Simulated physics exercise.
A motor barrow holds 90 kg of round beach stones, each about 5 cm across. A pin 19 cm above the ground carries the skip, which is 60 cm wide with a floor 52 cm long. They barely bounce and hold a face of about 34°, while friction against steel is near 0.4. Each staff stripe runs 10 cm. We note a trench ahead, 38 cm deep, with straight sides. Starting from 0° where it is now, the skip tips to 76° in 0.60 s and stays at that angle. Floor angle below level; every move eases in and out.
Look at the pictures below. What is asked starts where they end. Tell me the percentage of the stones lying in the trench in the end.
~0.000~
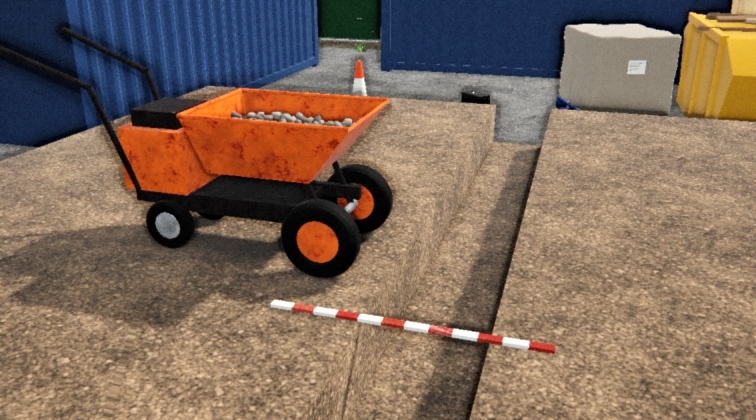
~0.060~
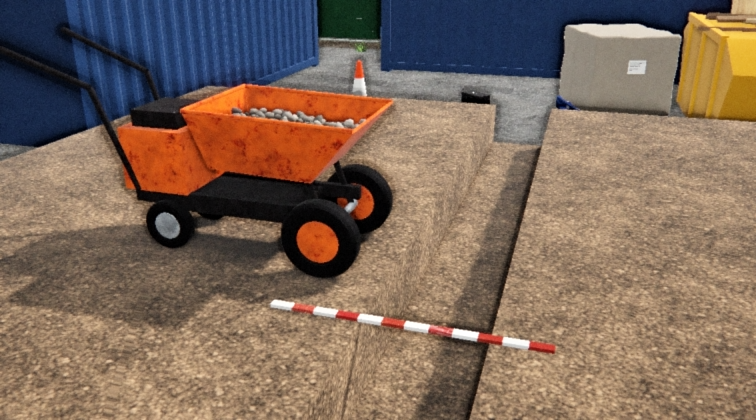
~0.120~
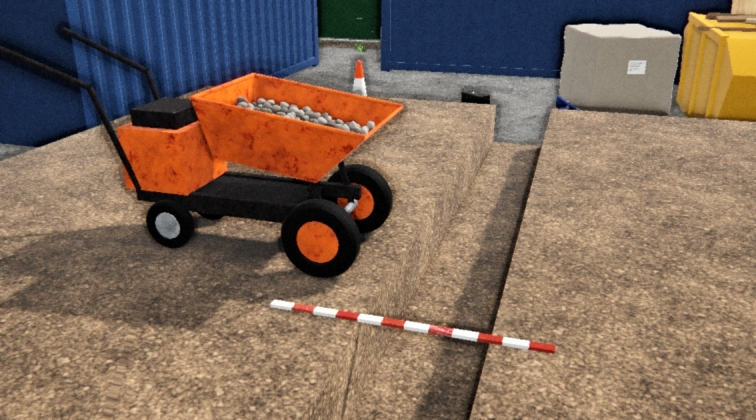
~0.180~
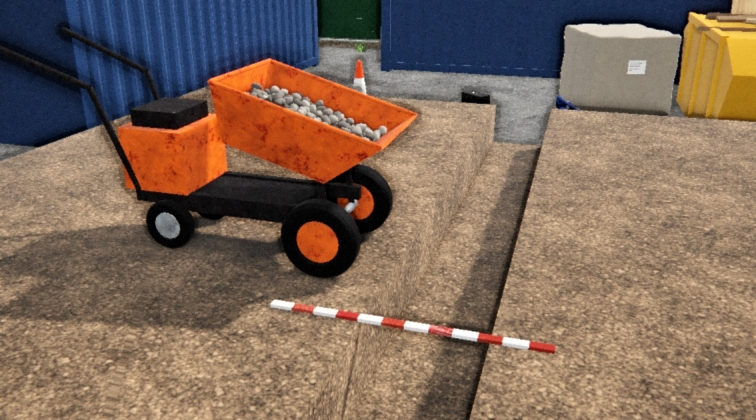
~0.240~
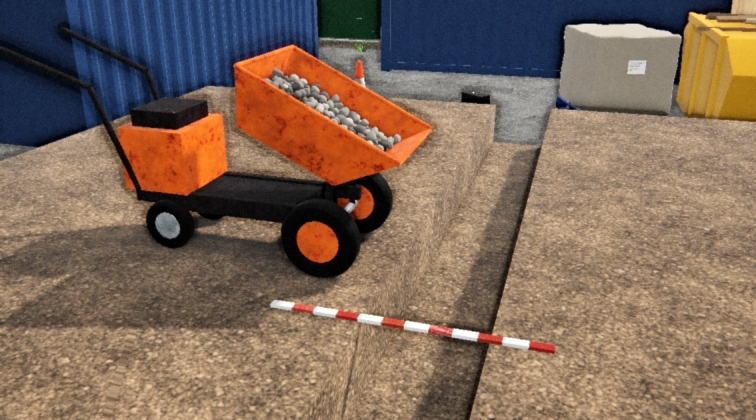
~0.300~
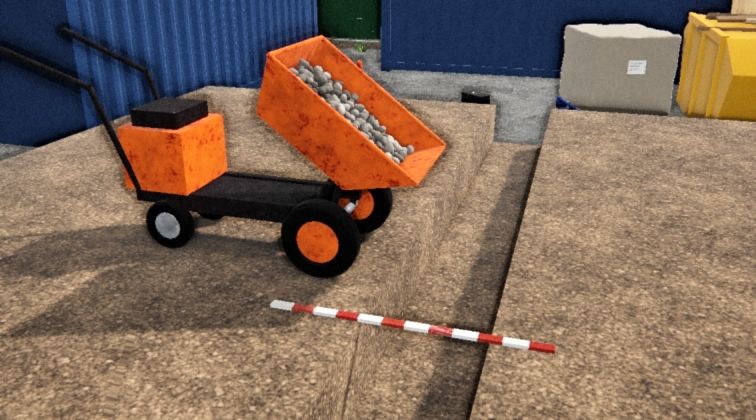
Close to 56 %.
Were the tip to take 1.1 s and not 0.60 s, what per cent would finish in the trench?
My guess is near 75 percent.
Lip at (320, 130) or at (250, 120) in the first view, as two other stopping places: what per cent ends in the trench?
Near 90 per cent from the first place, 85 from the second.
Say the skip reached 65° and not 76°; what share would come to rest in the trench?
In that case some 50 per cent.
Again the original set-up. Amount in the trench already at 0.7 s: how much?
Some 35 per cent.
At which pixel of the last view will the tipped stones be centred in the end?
Middle at around (498, 325), I'd say.
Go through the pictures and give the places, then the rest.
In the first picture, lip at (349, 130), floor tilted 0°, highest stones at (301, 122).
In the second picture, the skip is at 2°, its lip at (353, 132); the top of the load is at (278, 117); the stones move at 0.5 m/s on average.
In the third picture, lip at (365, 138), floor tilted 8°, highest stones at (259, 106); the stones move at 1.0 m/s on average.
In the fourth picture, the skip is at 16°, its lip at (382, 148); the top of the load is at (270, 94); the stones move at 1.4 m/s on average.
In the fifth picture, the skip is at 27°, its lip at (400, 164); the top of the load is at (287, 82); the stones move at 1.6 m/s on average.
In the sixth picture, lip at (416, 184), floor tilted 38°, highest stones at (308, 73); the stones move at 1.7 m/s on average.
After 0.4 s the floor is at 64°; 100 % in the skip; the foremost stones are at (429, 204).
After 0.7 s the floor is at 76°; 59 % in the skip, 36 % in the trench, 5 % past the trench; the foremost stones are at (520, 270).
After 1.0 s the floor is at 76°; 1 % in the skip, 55 % in the trench, 44 % past the trench; the foremost stones are at (738, 309).
After 3.0 s the floor is at 76°; 0 % in the skip, 56 % in the trench, 44 % past the trench; the foremost stones are past the picture's edge.
